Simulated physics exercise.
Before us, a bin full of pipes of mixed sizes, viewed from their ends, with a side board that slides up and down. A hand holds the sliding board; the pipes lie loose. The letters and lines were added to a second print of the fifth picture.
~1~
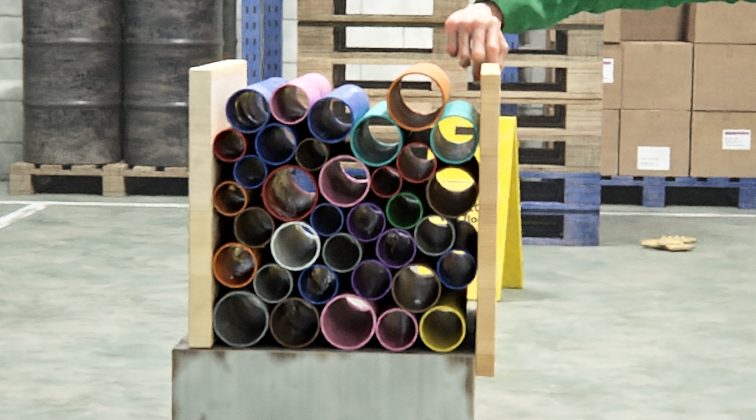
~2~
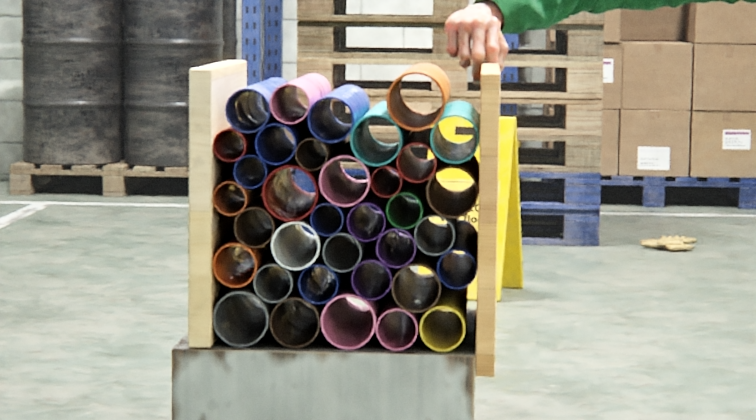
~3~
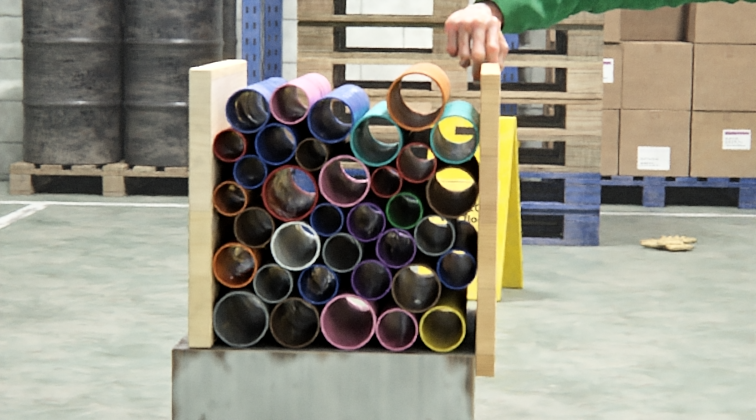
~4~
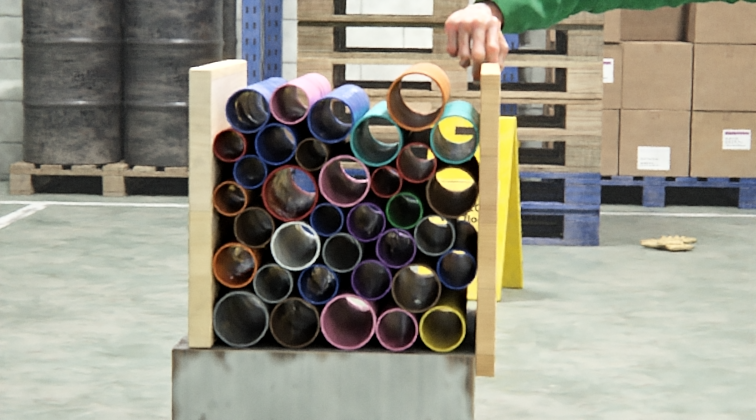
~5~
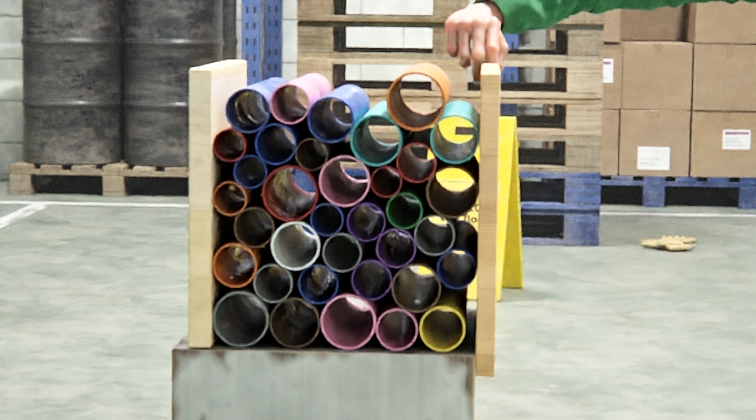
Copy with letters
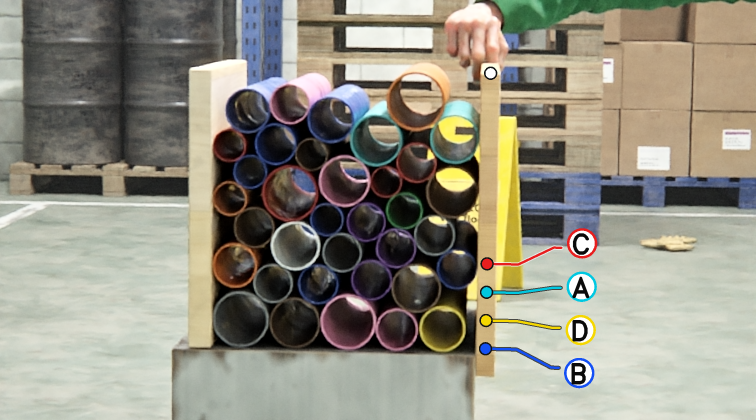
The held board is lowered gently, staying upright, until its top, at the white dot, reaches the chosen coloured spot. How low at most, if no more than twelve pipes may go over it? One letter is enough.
No lower than A.
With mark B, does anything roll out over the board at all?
Yes, at B.
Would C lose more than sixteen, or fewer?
It loses fewer than sixteen.
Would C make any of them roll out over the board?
Yes, at C.
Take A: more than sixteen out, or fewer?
It loses fewer than sixteen.
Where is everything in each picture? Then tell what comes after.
An orange pipe (235, 265); a grey pipe (434, 235); a brown pipe (452, 192), in the first frame.
A brown pipe (452, 192); a brown pipe (312, 154), in the second frame.
A blue pipe (331, 120); side board (488, 207), in the third frame.
A grey pipe (241, 319); a grey pipe (273, 283), in the fourth frame.
An orange pipe (235, 265); a grey pipe (434, 235); a brown pipe (452, 192), in the fifth frame.
On the marked copy, A at (487, 292); B at (486, 349); C at (487, 264); D at (486, 321); the white dot at (491, 74).
With A. Early on, top of the board (479, 165).
Further on, top of the board (477, 269).
At the end, top of the board (477, 291), about seven out over the board.
As for the rest, B more than twelve out over the board; C about six out over the board; D more than twelve out over the board.
